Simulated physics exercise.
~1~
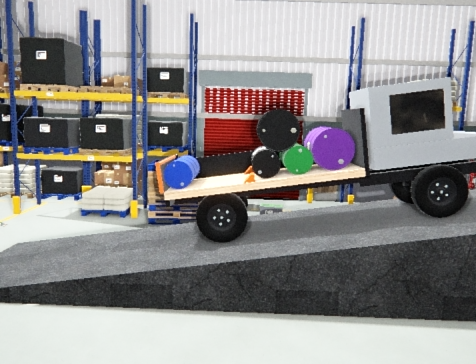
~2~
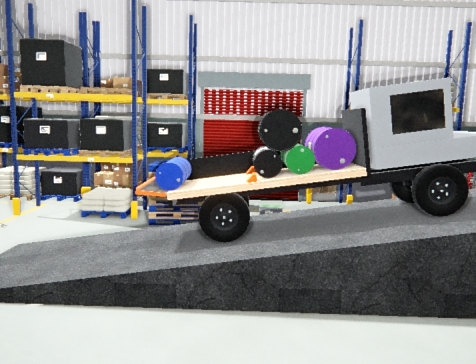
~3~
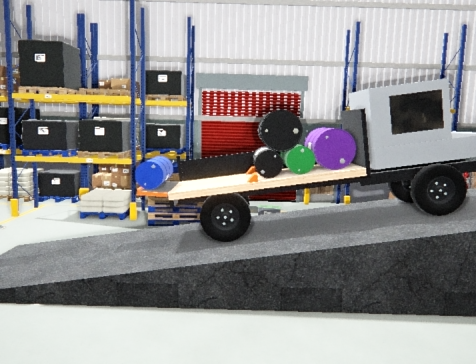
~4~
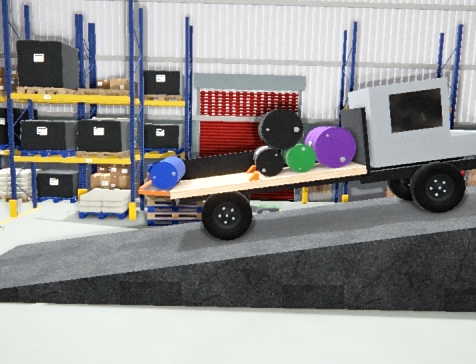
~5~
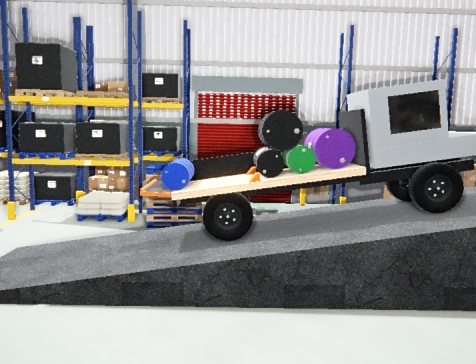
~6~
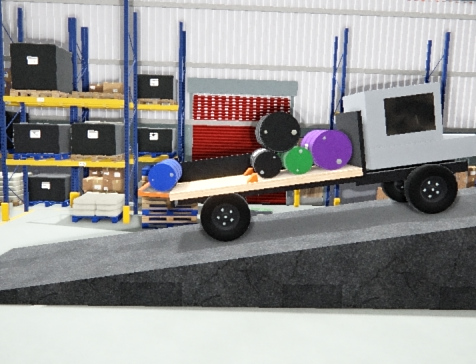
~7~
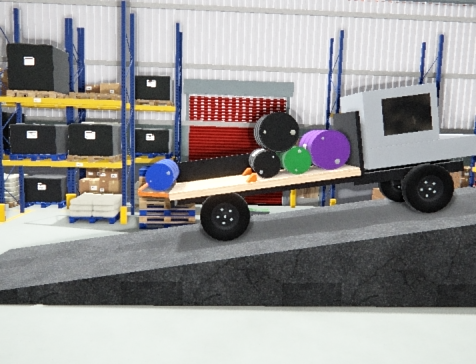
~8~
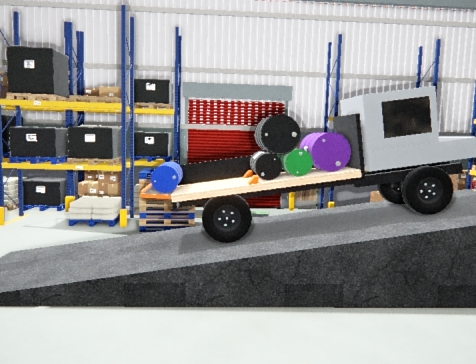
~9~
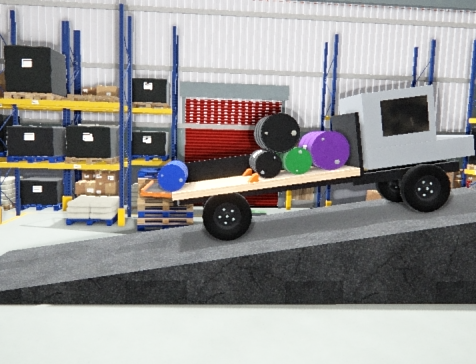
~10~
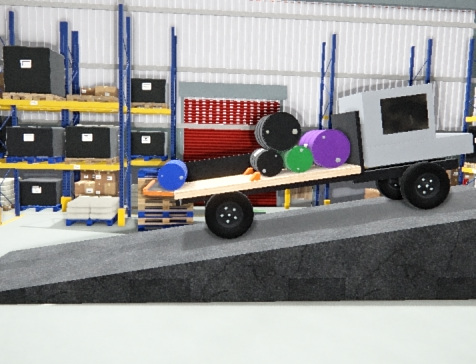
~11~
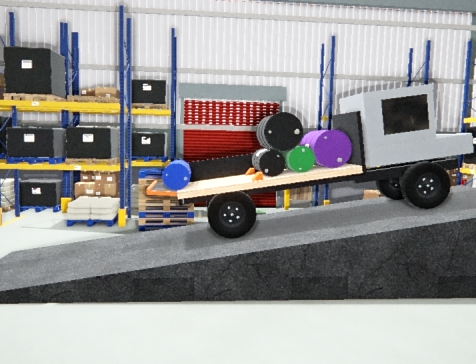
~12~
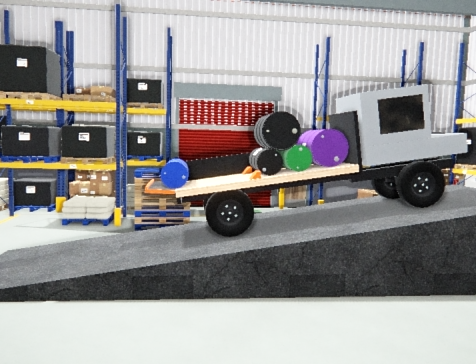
The blue drum rolled left onto the lowered tailgate of a flatbed truck parked on a slope, rocked back and forth near the back edge, and ended up still aboard, while the green, purple and black drums stayed put behind the cab.
